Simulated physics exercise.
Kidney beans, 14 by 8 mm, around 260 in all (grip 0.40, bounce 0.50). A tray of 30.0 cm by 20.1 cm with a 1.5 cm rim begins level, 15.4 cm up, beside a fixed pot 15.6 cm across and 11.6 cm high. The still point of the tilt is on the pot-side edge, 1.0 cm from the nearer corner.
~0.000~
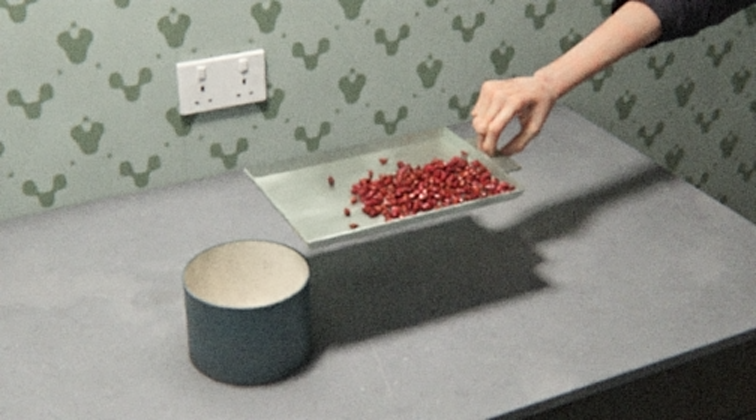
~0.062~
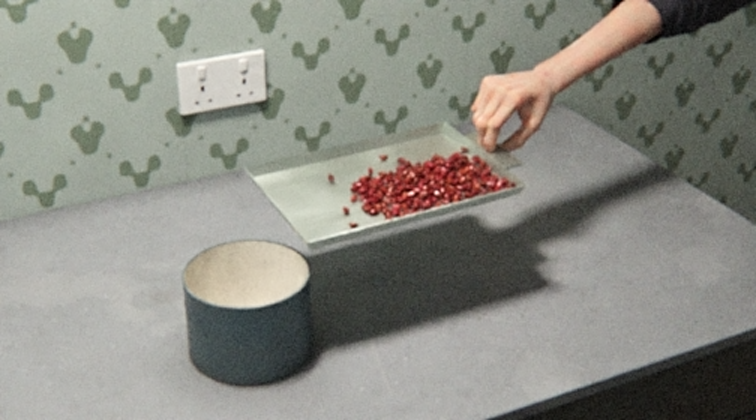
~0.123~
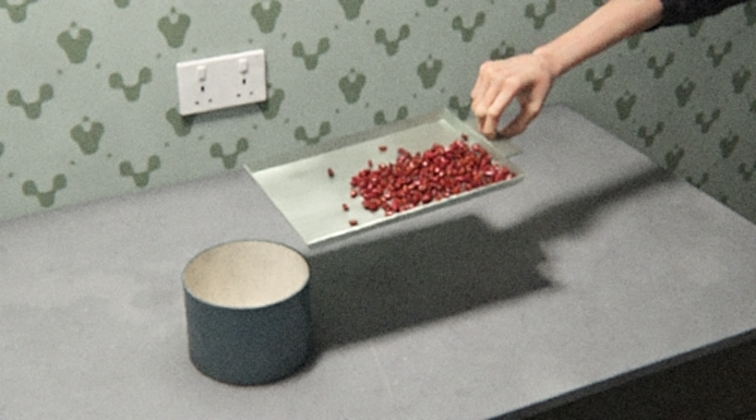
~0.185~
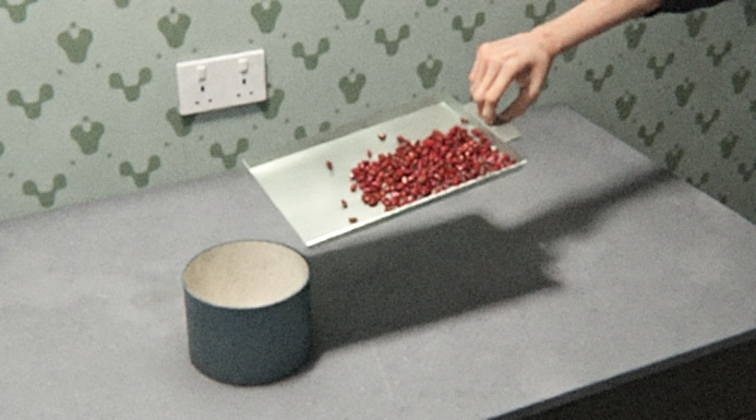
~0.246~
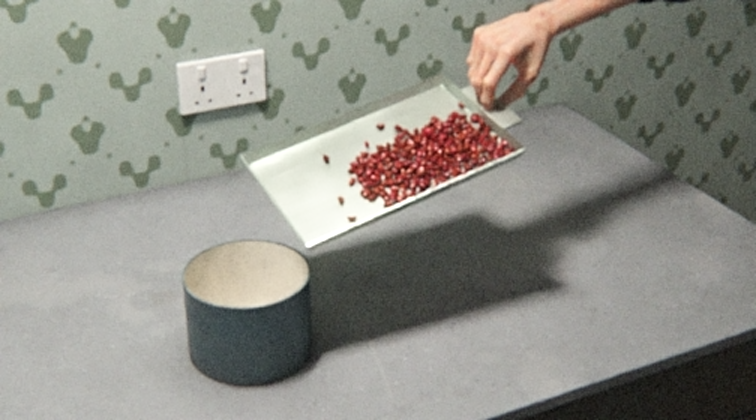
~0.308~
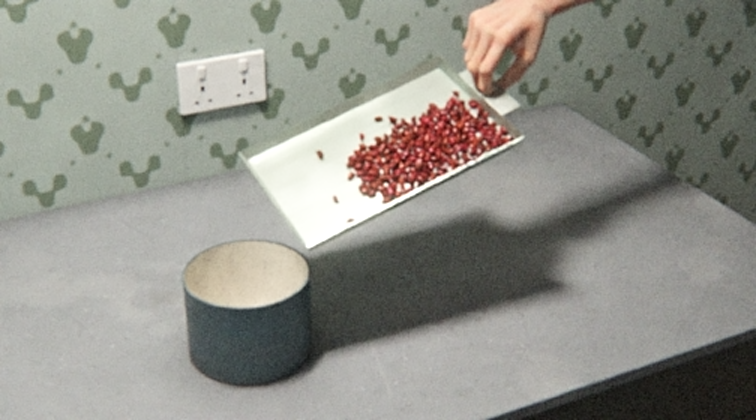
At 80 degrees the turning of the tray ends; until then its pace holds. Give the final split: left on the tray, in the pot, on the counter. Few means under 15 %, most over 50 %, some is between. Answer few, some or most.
Tray few, pot most, counter some.
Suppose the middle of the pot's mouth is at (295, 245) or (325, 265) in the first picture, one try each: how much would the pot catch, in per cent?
Some 10 and 35 per cent.
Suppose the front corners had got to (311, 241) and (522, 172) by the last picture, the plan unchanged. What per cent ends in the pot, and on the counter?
Pot 5, counter 95.
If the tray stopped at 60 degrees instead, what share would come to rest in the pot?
Then about 60 per cent.
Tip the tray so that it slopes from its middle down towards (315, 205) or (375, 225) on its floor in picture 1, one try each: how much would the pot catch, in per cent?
About 60 and 10 per cent.
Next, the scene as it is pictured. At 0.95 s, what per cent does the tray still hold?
Roughly 30 per cent.
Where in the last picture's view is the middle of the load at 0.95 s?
At about (275, 290).
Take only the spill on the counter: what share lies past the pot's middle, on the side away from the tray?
Some 70 per cent.
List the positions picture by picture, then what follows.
In the first frame, tray tilt 0 degrees, front corners at (311, 238) and (519, 187); middle of the pieces at (431, 188); pot at (246, 272).
In the second frame, tray tilt 1 degrees, front corners at (311, 238) and (520, 184); middle of the pieces at (431, 185).
In the third frame, tray tilt 5 degrees, front corners at (310, 239) and (520, 173), lowest corner left front; middle of the pieces at (431, 177).
In the fourth frame, tray tilt 10 degrees, front corners at (310, 240) and (520, 160), lowest corner left front; middle of the pieces at (430, 167).
In the fifth frame, tray tilt 14 degrees, front corners at (309, 241) and (519, 148), lowest corner left front; middle of the pieces at (429, 157).
In the sixth frame, tray tilt 19 degrees, front corners at (308, 242) and (517, 136), lowest corner left front; middle of the pieces at (428, 148); pot at (246, 272). Its pace works out near 75 degrees a second.
After 0.69 s, tilt 48 degrees; the tray holds 100 %, the pot 0 %.
After 0.95 s, tilt 68 degrees; the tray holds 30 %, the pot 35 %.
After 1.31 s, tilt 80 degrees; the tray holds 0 %, the pot 70 %.
At rest (2.5 s), tray 0 %, pot 70 %, counter 30 %.
